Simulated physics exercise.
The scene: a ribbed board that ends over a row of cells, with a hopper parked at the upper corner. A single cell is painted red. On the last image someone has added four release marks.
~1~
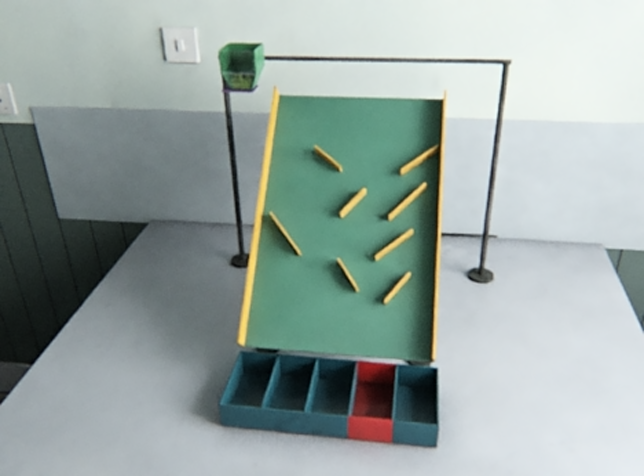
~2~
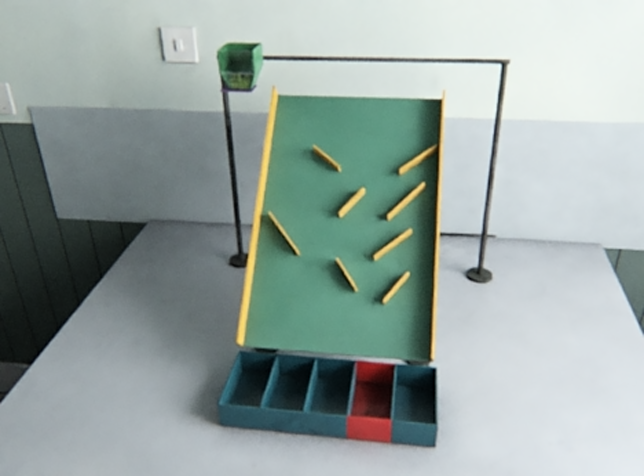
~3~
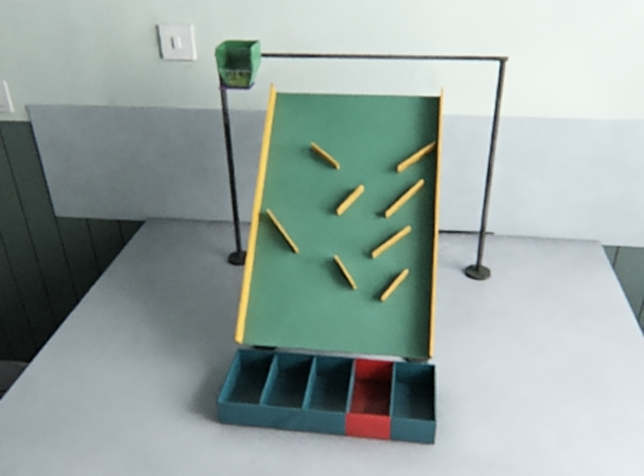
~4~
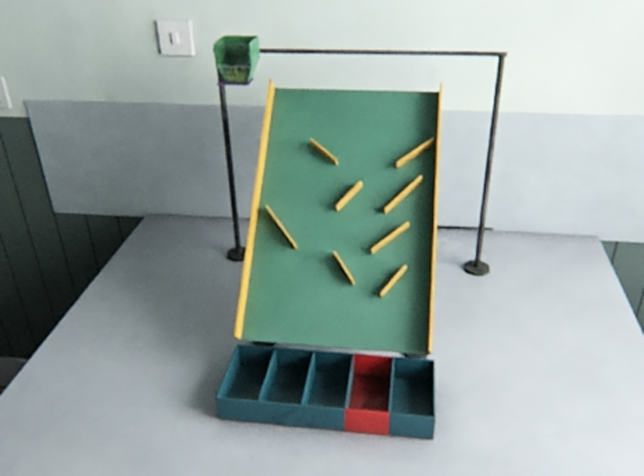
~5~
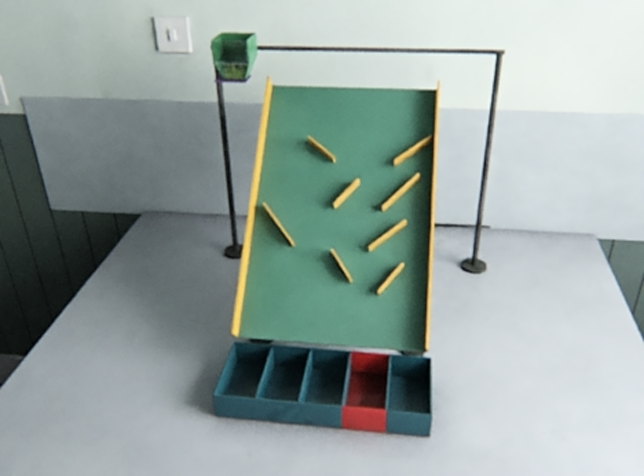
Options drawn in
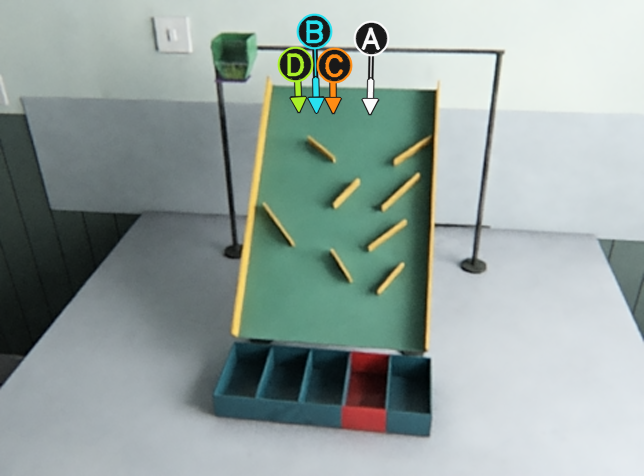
A green board with yellow side rails and slanted yellow ribs leans on a pale grey table against a light wall, seen from the front and slightly above. A small green hopper sits on a dark metal stand at the upper left, and below the board lies a row of five blue-green cells, the fourth painted red. Nothing in the scene moves; only the view drifts very slightly.
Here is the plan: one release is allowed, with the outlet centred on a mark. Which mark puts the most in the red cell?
A beats the others.
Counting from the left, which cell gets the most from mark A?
It is the fourth one.
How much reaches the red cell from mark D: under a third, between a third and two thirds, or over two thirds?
Under a third.
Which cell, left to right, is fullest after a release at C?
The second.
On the marked copy, mark A meets the board at (370, 108); mark B meets the board at (316, 107); mark C meets the board at (333, 107); mark D meets the board at (298, 106).
With A, close to half in the red cell, close to half in other cells, only a few outside the box.
With B, close to a quarter in the red cell, the bulk in other cells, only a few outside the box.
With C, a small share in the red cell, the bulk in other cells, a small share outside the box.
With D, close to a quarter in the red cell, close to two thirds in other cells, a small share outside the box.
